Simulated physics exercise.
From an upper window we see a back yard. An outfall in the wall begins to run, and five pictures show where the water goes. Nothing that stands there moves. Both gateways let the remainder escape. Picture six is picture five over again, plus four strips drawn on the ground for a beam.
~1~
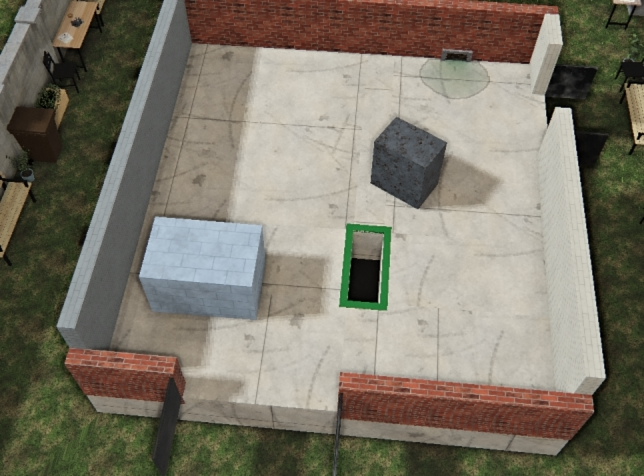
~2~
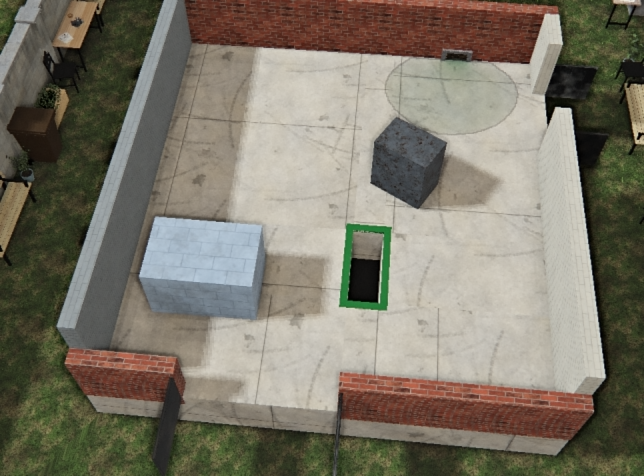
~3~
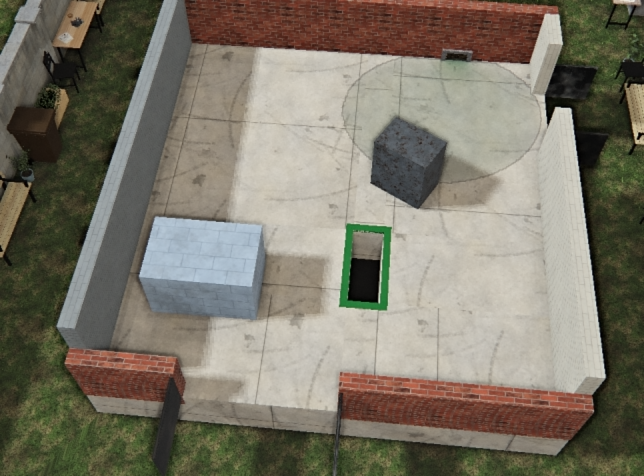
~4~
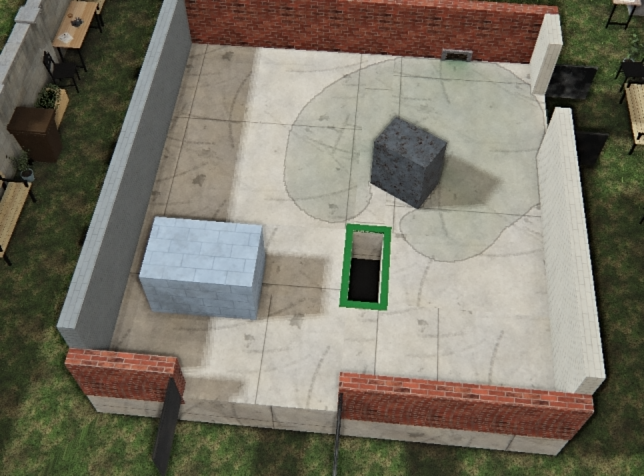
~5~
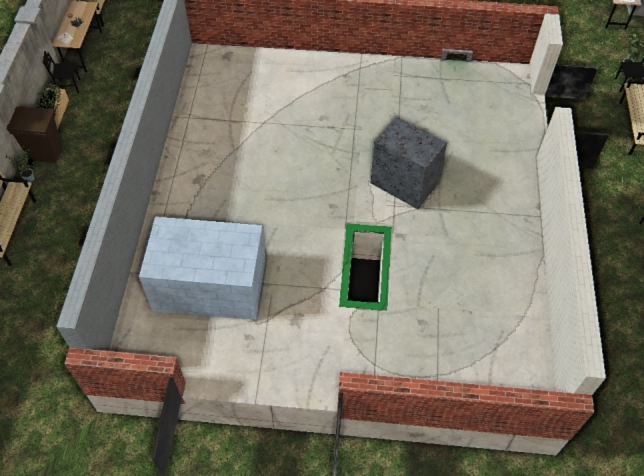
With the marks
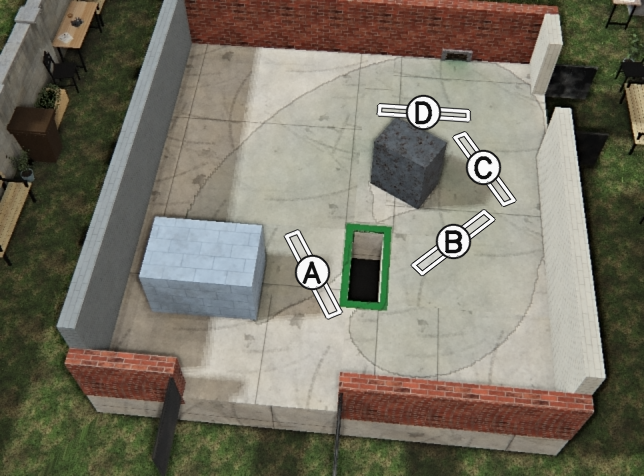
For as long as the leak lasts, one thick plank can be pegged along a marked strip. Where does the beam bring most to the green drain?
Spot B.
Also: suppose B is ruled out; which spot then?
That would be A.
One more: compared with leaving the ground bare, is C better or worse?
It is worse.
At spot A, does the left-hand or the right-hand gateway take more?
More leaves on the left.
In white, A from (292, 234) to (334, 314); B from (417, 269) to (488, 215); C from (459, 135) to (508, 202); D from (379, 109) to (468, 115).
With A, about 21 % of the stream goes into the green drain, about 78 % out by the gates.
With B, about 33 % of the stream goes into the green drain, about 66 % out by the gates.
With C, about 9 % of the stream goes into the green drain, about 90 % out by the gates.
With D, about 10 % of the stream goes into the green drain, about 89 % out by the gates.
